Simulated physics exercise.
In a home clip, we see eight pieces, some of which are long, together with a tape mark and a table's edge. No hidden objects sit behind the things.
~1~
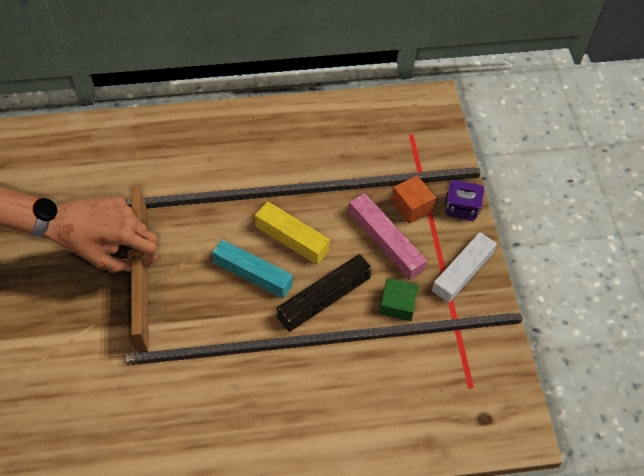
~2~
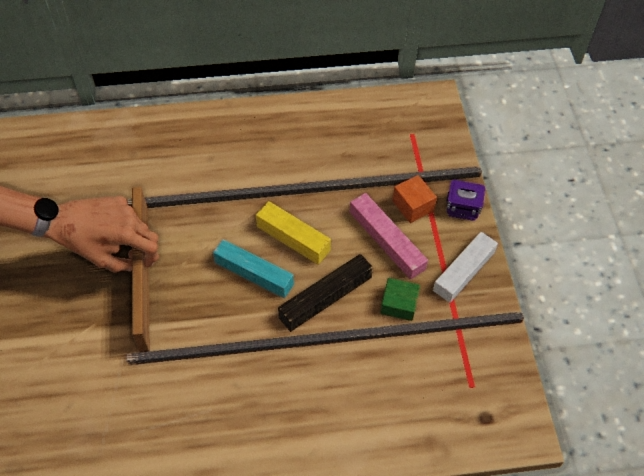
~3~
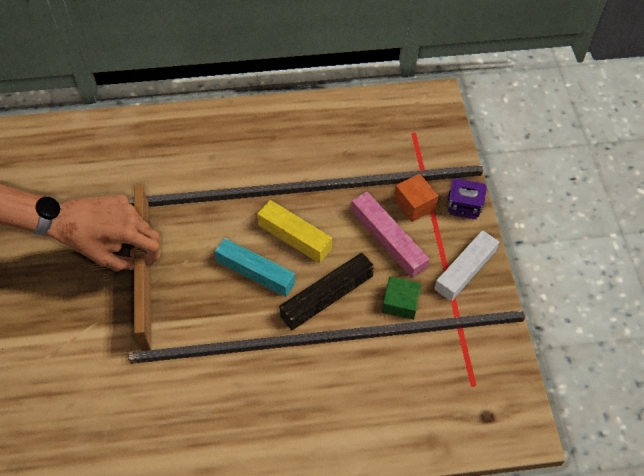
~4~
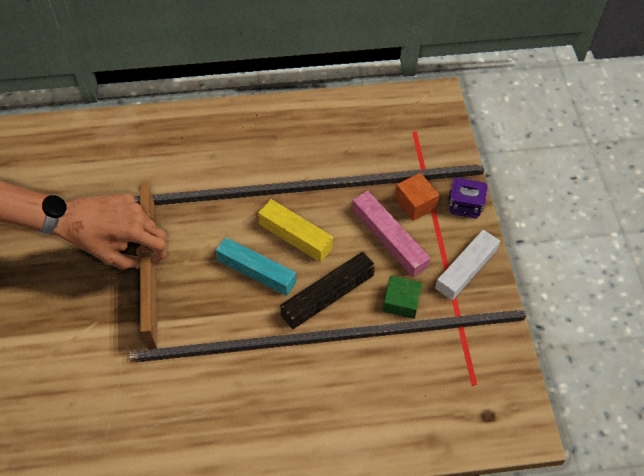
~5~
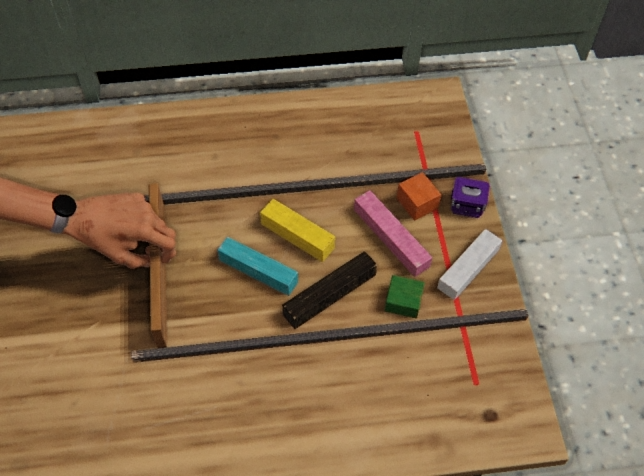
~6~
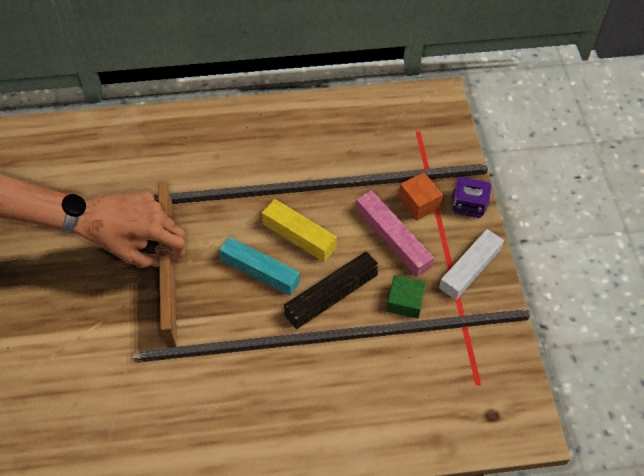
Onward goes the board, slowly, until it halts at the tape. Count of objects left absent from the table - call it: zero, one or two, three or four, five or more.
My call is three or four.
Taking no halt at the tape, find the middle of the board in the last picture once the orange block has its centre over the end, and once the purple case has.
The middle is at (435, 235) when it's the orange block, and at (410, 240) when it's the purple case.
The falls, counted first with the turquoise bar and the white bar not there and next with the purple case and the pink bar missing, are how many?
You'd get 1 in the first case and 1 in the second one.
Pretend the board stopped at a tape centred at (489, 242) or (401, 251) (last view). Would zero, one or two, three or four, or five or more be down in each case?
5 or more; none at all.
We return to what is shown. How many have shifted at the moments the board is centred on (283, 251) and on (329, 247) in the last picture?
At first I count 3, and then 4.
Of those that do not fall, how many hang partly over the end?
That comes to 3 of them.
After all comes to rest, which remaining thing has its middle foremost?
The pink bar finishes closest.
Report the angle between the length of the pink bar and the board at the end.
It sits some 30° out of line.
Soon after, none off yet; purple case at rest near (471, 198); white bar at rest near (472, 264); orange block at rest near (420, 196).
After that, none off yet; purple case displaced about its own width near (497, 203); white bar displaced a little near (502, 256); orange block displaced about its own width near (465, 187).
In the end, the number that fall off is three or four; gone, orange block, white bar and purple case.
